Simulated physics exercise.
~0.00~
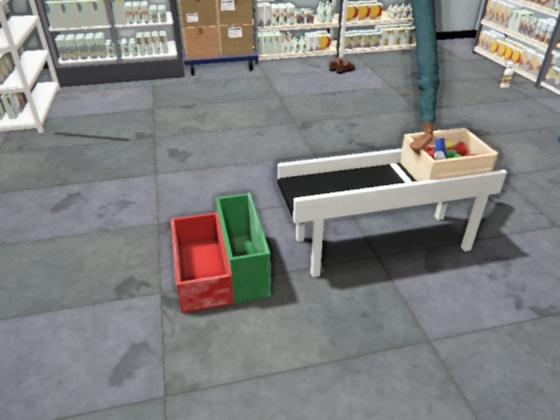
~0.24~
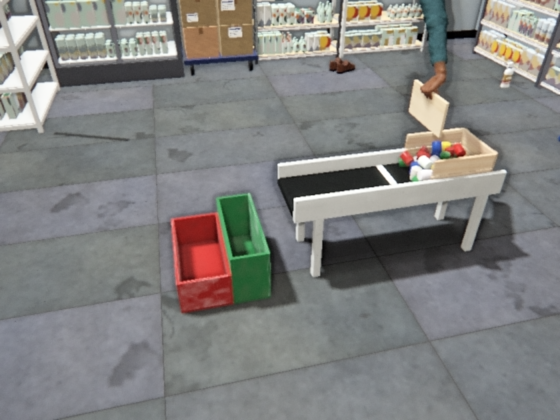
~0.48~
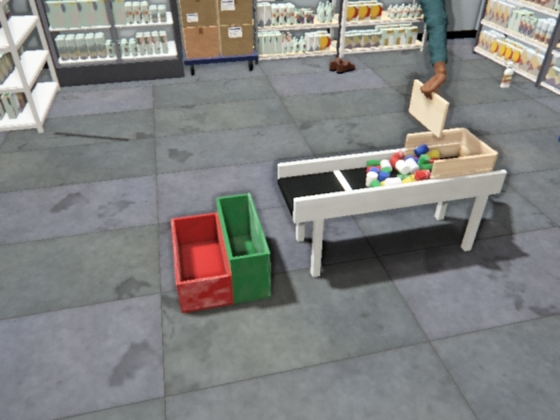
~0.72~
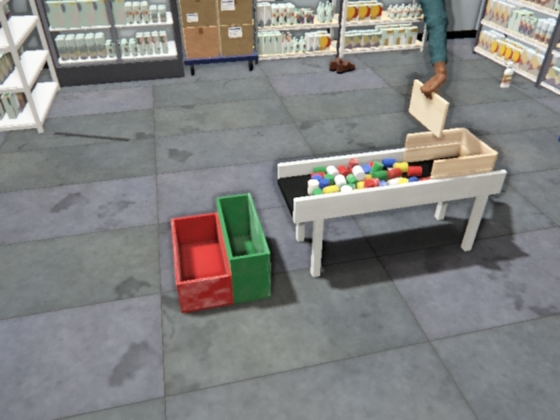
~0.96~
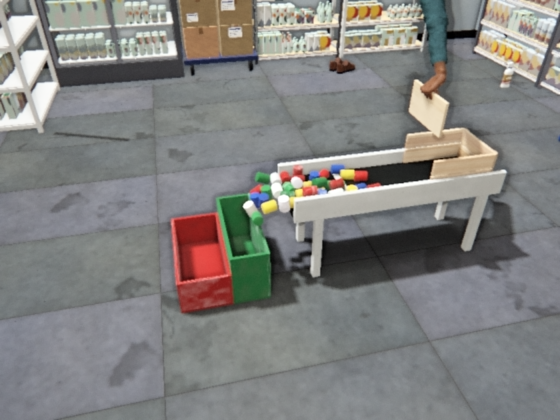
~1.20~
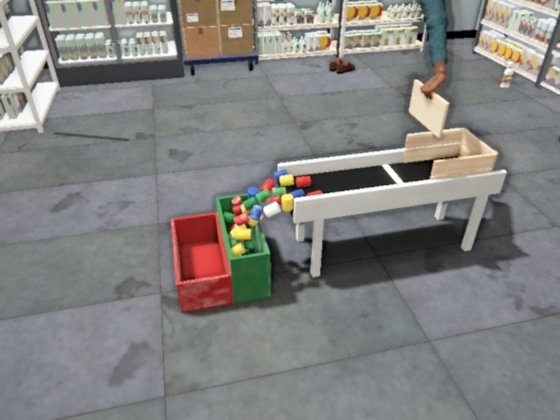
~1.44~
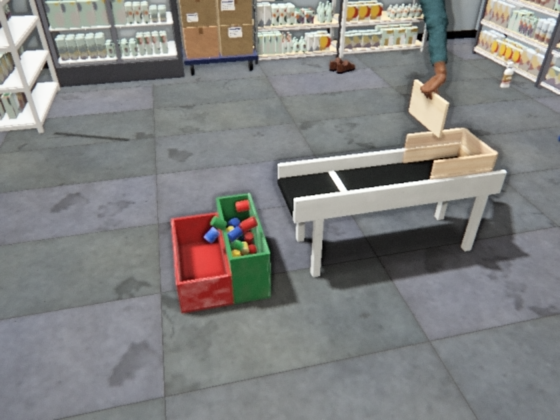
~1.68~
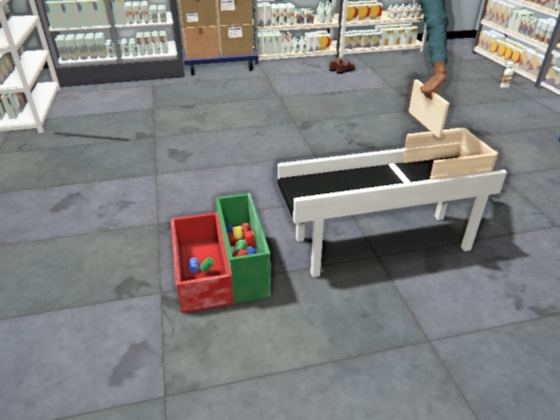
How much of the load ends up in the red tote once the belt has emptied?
Only a small part of it, less than a sixth, ends up in the red tote. Nearly all of the jars land in the green bin.
